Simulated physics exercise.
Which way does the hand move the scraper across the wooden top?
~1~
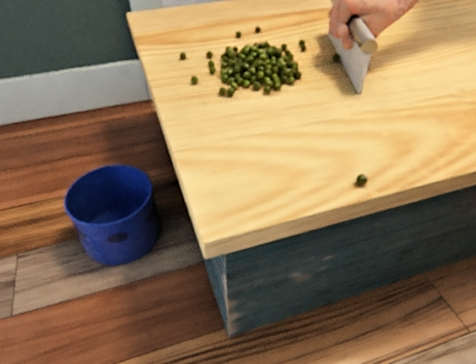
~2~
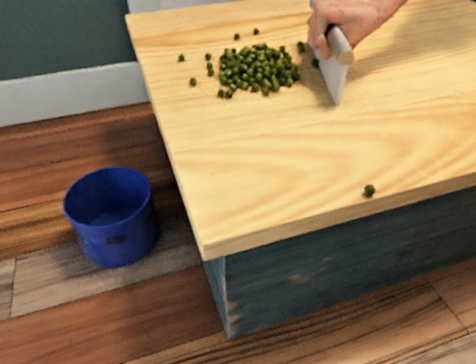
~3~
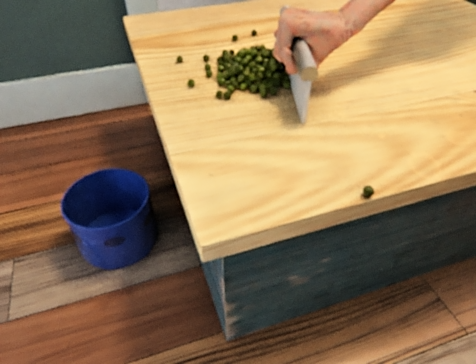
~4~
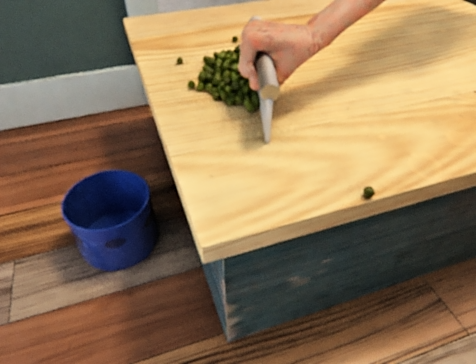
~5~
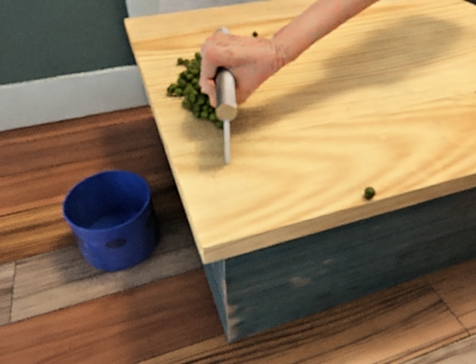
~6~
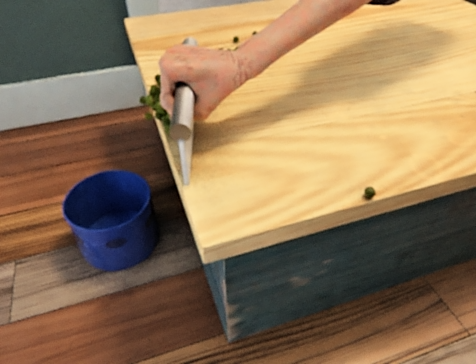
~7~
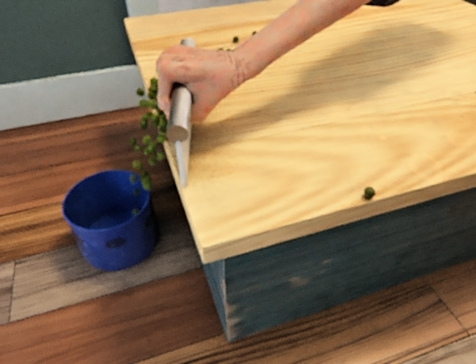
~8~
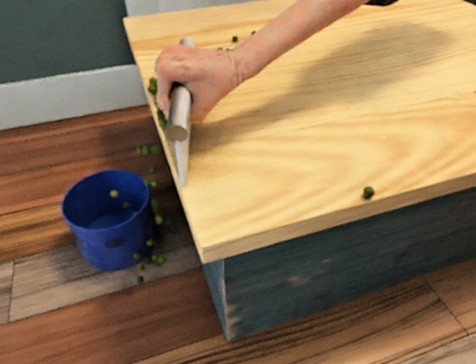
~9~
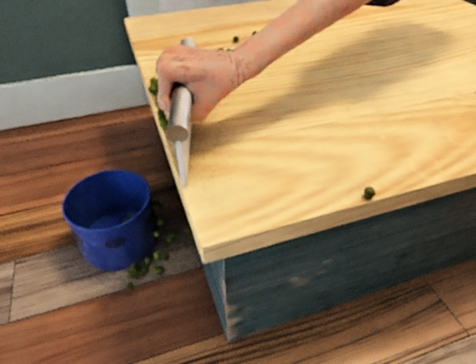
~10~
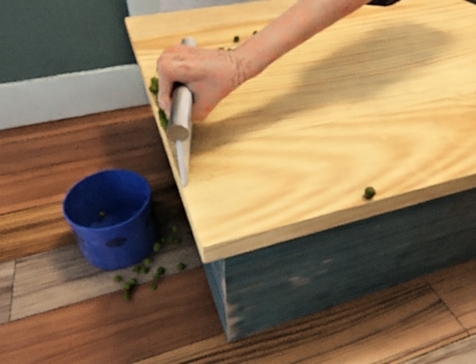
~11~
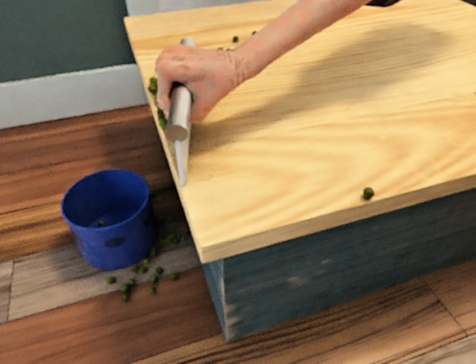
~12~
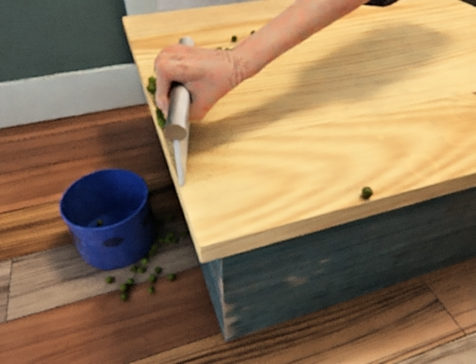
The hand moves the scraper to the left, towards the edge of the wooden top above the blue pot.
